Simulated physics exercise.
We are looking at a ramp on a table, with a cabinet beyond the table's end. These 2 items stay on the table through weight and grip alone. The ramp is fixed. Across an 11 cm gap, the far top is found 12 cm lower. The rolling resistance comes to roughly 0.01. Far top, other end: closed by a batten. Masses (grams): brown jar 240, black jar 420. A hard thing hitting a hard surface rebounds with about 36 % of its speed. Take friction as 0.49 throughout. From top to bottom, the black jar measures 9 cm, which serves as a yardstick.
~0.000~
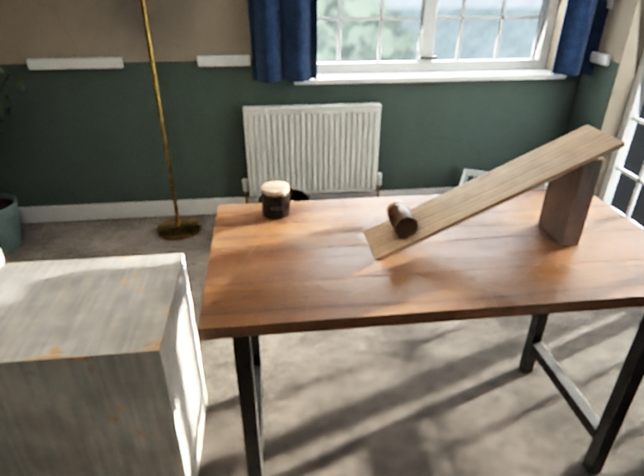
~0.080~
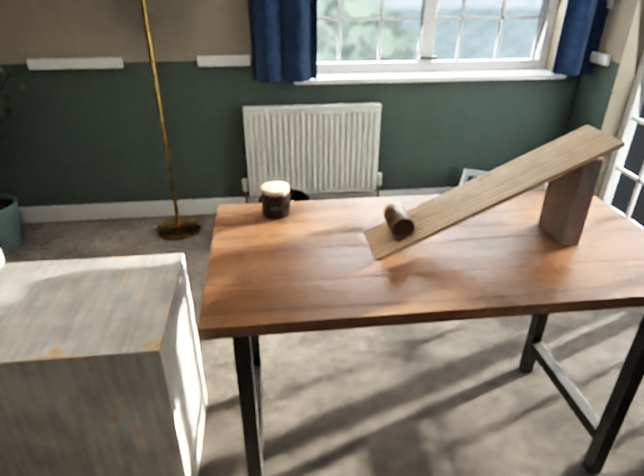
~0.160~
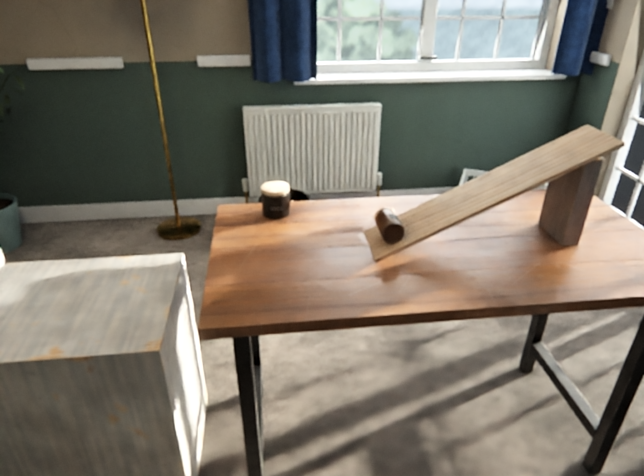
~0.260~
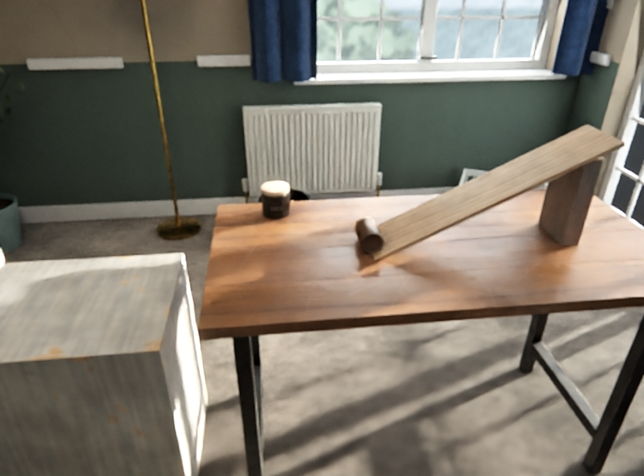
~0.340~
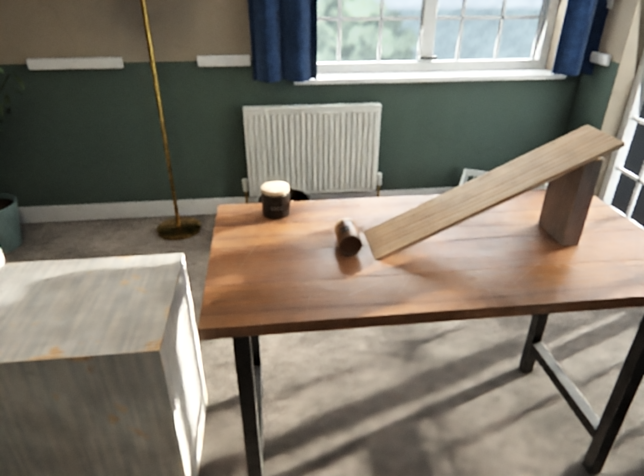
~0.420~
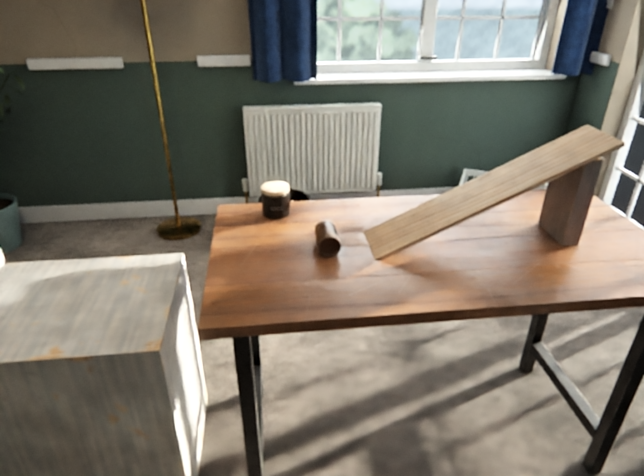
A small brown jar rolls down the wooden ramp and moves left across the tabletop.
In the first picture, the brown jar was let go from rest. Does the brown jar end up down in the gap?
No. It will bridge the space.
By 0.62 s, 17 cm to the edge; brown jar near (275, 240).
By 0.92 s, 3 cm past the table's edge; brown jar near (197, 248).
By 1.12 s, 13 cm past the table's edge; brown jar near (161, 279).
By 1.42 s, 24 cm past the table's edge; brown jar near (120, 289).
When it is over (1.7 s), 34 cm past the table's edge; black jar within 8 cm of the start.
